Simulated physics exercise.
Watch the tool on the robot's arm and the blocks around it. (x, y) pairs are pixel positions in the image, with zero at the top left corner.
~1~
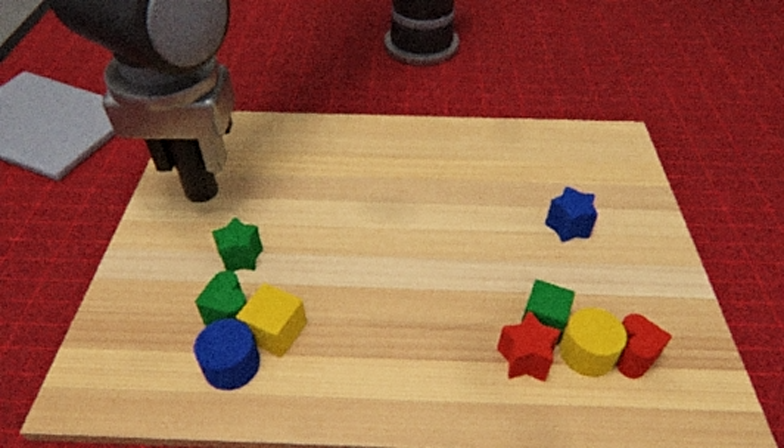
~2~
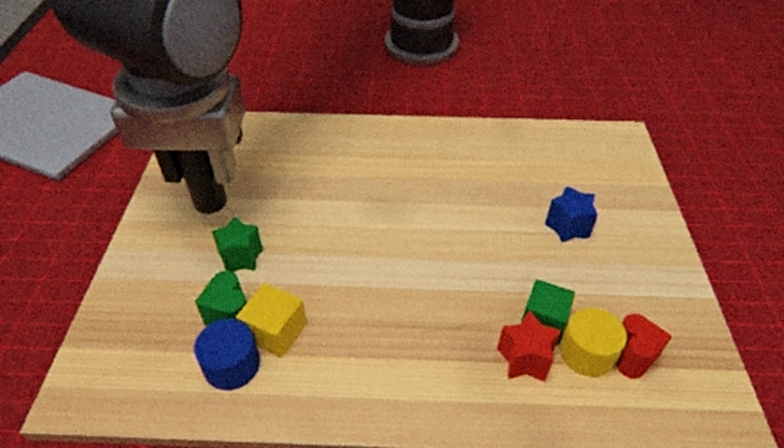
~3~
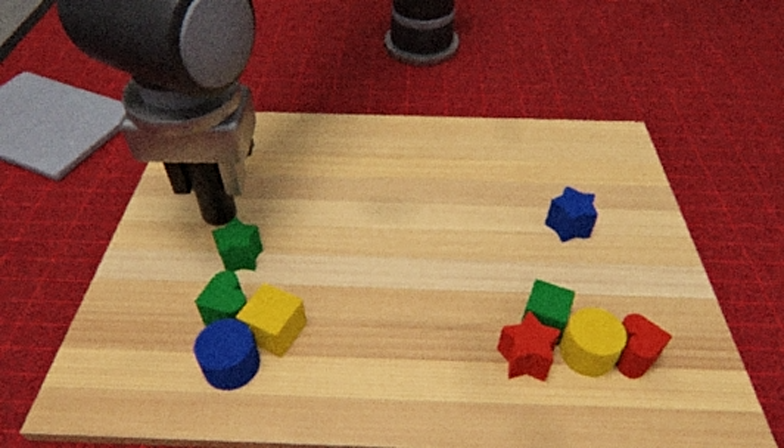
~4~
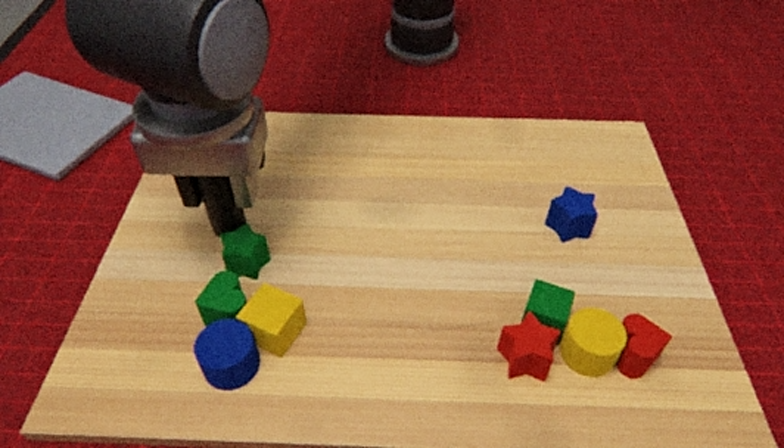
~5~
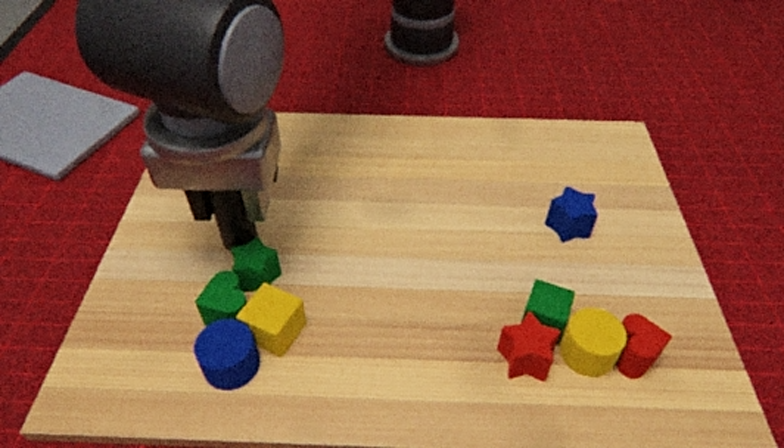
The clip shows a robot arm above a wooden board with coloured blocks moving down and to the right until its tool meets the green star, then pushing it a short way toward the green heart-shaped block and yellow square piece.
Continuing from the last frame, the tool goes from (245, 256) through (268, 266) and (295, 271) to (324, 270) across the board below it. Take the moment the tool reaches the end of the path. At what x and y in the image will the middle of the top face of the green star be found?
It will end up at (295, 275).
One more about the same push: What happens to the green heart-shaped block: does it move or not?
Answer: Unmoved.
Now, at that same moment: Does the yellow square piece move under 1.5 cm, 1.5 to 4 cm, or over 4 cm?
If I had to pick, the yellow square piece travels less than 1.5 cm here.
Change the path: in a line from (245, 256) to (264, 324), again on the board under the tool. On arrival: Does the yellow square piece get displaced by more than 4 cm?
Answer: No.
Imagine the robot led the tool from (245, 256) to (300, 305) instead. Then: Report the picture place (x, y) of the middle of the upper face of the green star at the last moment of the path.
I'd place it at (318, 304), taking the centre of its top.
On the path given first. Halfway along, tool at (279, 253); green star at (282, 272), turned 20° clockwise; yellow square piece at (271, 311).
At the end, tool at (322, 254); green heart-shaped block not moved; green star at (295, 275), turned 40° clockwise; yellow square piece at (271, 312).
